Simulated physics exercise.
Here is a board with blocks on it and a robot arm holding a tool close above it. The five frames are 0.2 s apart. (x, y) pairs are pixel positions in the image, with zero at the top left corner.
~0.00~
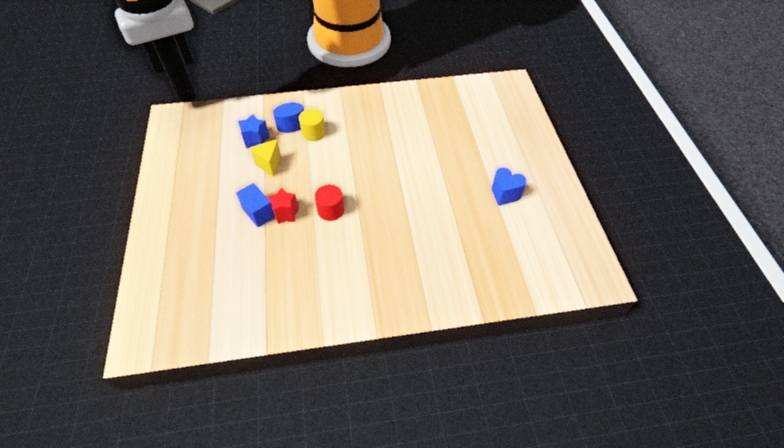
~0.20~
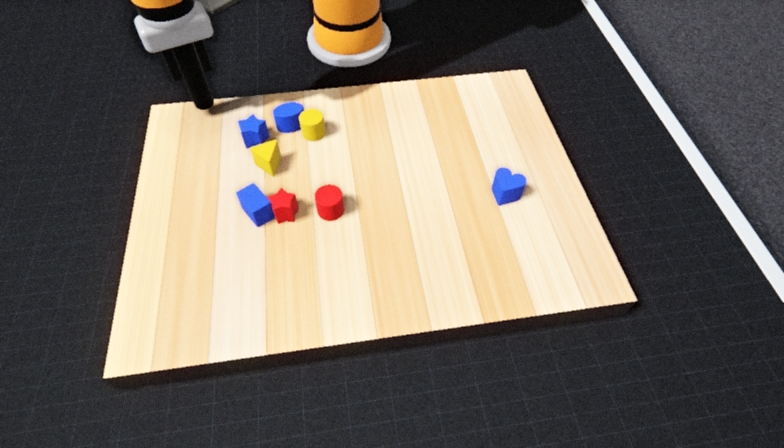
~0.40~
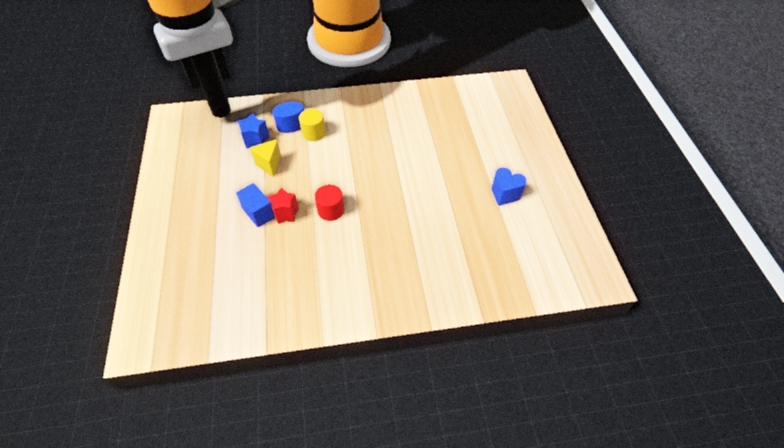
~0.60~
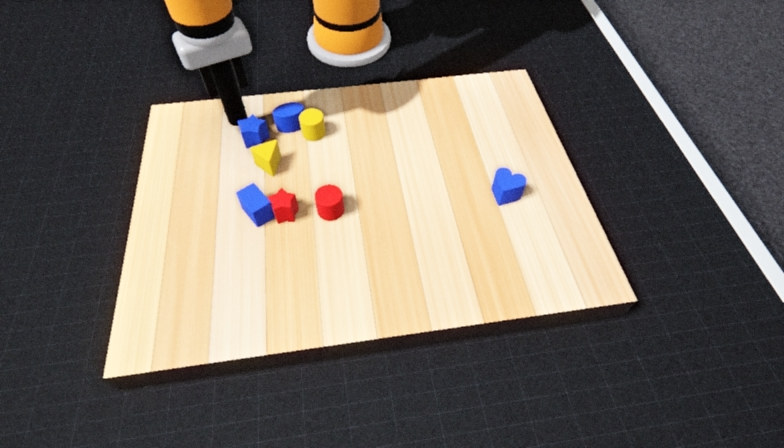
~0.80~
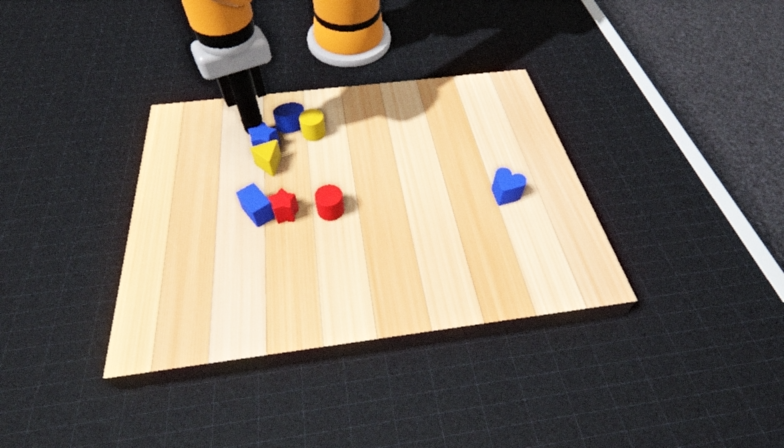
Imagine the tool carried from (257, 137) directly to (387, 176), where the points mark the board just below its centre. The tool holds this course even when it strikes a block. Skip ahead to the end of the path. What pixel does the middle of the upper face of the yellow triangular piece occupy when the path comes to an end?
About (272, 161).
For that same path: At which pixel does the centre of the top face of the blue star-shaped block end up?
Final place: (294, 150).
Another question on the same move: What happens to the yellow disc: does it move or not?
That block is not shifted.
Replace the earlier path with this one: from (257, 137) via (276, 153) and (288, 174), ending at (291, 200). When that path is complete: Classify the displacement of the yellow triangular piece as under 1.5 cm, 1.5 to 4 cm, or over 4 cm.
The distance will be above 4 cm.
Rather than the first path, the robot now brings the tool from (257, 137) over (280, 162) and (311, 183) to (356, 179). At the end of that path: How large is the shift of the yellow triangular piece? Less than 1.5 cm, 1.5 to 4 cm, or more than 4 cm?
Long, over 4 cm.
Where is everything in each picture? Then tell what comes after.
Tool's lower end at (188, 97); blue star-shaped block at (251, 123); yellow triangular piece at (265, 149); blue oval block at (288, 109); yellow disc at (311, 116), in the first picture.
Tool at (205, 104); blocks still, in the second picture.
Tool at (222, 112); blocks still, in the third picture.
Tool at (238, 120); blocks still, in the fourth picture.
Tool at (255, 129); blue star-shaped block at (261, 132); yellow triangular piece at (265, 149); blue oval block at (288, 109); yellow disc at (311, 116), in the fifth picture.
The first path, step by step. One third of the way, tool at (297, 143); blue star-shaped block at (289, 148), turned 45° clockwise; yellow triangular piece at (272, 161), turned 65° clockwise.
Two thirds of the way, tool at (342, 156); blue star-shaped block at (294, 150), turned 70° clockwise; yellow triangular piece at (272, 161), turned 70° clockwise.
At the end, tool at (387, 169); blue star-shaped block at (294, 150), turned 70° clockwise; yellow triangular piece at (272, 161), turned 70° clockwise; blue oval block still; yellow disc still.
